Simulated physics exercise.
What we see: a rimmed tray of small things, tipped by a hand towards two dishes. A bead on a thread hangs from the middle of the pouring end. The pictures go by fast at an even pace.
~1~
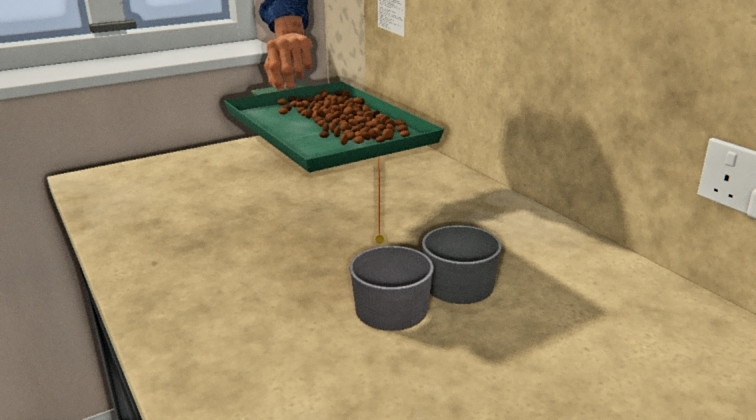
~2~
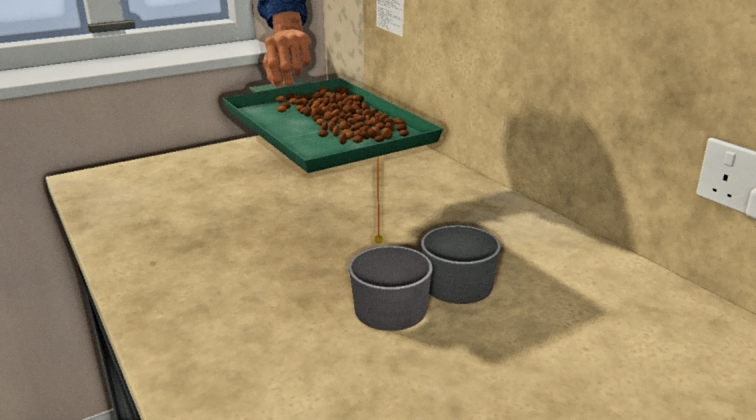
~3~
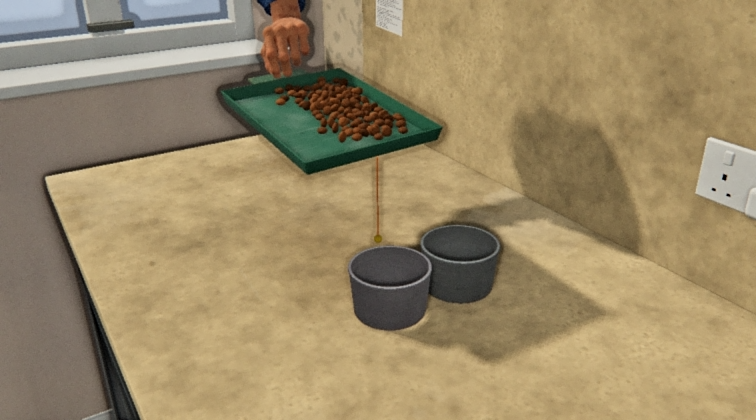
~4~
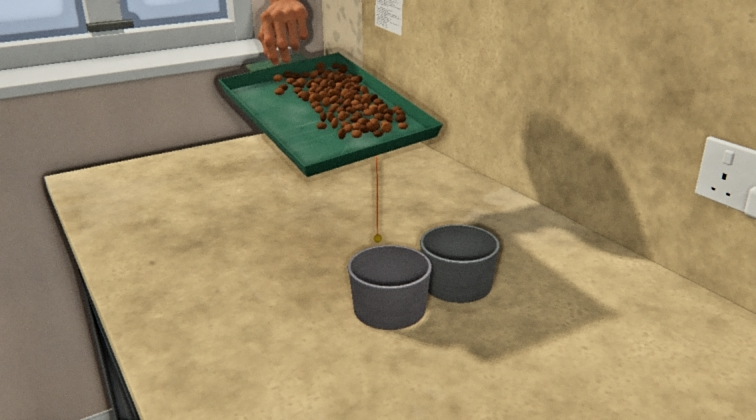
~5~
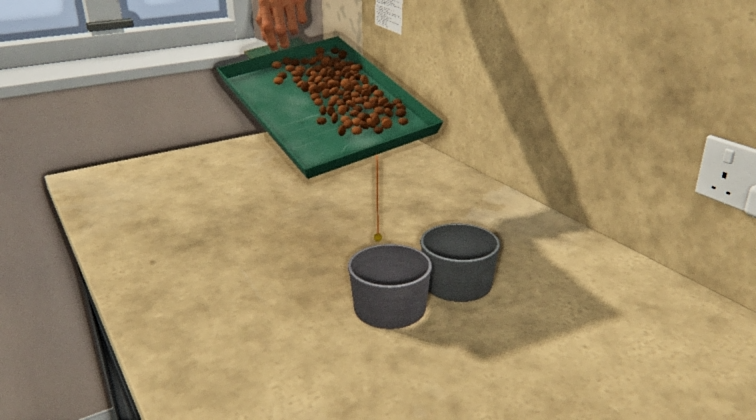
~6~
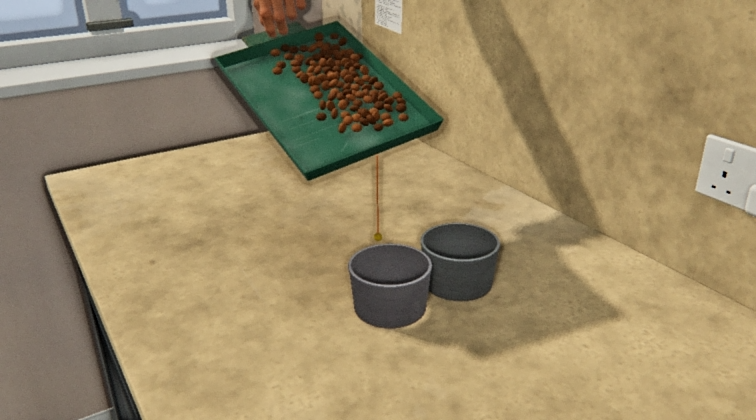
A green tray of brown kibble, held by a hand at its far end, starts almost level above two dark dishes on a counter. The hand raises that end steadily, sloping the tray more towards the dishes and slightly down at its left corner, while the bead hangs on its thread and the dishes stay put.
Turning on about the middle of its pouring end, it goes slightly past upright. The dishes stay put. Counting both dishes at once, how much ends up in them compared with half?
Between them they hold less than half.
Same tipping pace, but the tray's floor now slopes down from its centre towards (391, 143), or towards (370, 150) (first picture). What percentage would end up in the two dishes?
About 90 and 70 percent.
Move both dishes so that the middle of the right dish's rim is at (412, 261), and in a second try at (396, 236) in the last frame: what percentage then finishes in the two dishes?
70 per cent the first time, 40 per cent the second time.
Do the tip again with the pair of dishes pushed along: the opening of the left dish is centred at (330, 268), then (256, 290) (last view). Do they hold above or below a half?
Well, the bulk the first time and the bulk the second time.
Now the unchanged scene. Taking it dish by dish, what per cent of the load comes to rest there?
Split in per cent - left dish 20, right dish 0.
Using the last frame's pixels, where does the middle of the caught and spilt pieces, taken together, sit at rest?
Once nothing moves, the middle sits near (325, 329).
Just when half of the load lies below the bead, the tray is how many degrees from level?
85°, roughly.
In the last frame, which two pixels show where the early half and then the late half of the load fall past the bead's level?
Initially about (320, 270); subsequently about (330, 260).
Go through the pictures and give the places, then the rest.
In the first picture, corners of the pouring end (308, 157) and (439, 129), level; middle of the load (343, 118), bits of dog kibble; left dish (414, 303); right dish (485, 277); bead on its thread (380, 239).
In the second picture, corners of the pouring end (307, 158) and (438, 128), level; middle of the load (342, 116).
In the third picture, corners of the pouring end (307, 160) and (438, 126), tipped barely, lowest at the left corner; middle of the load (341, 110).
In the fourth picture, corners of the pouring end (307, 163) and (438, 124), tipped a little, lowest at the left corner; middle of the load (340, 101).
In the fifth picture, corners of the pouring end (307, 166) and (438, 121), tipped clearly, lowest at the left corner; middle of the load (340, 92).
In the sixth picture, corners of the pouring end (307, 169) and (438, 118), tipped clearly, lowest at the left corner; middle of the load (336, 77); left dish (412, 300); right dish (483, 274).
Just after the last frame, tray tipped steeply; the larger part on the tray; about a tenth in the air.
A moment on, tray tipped right over; about a tenth on the tray; about a tenth in the left dish; roughly two thirds outside both; about a tenth in the air.
Further on, tray tipped past a quarter turn; roughly a quarter in the left dish; the larger part outside both.
When it is over, tray tipped past a quarter turn; roughly a quarter in the left dish; not one in the right dish; the larger part outside both.
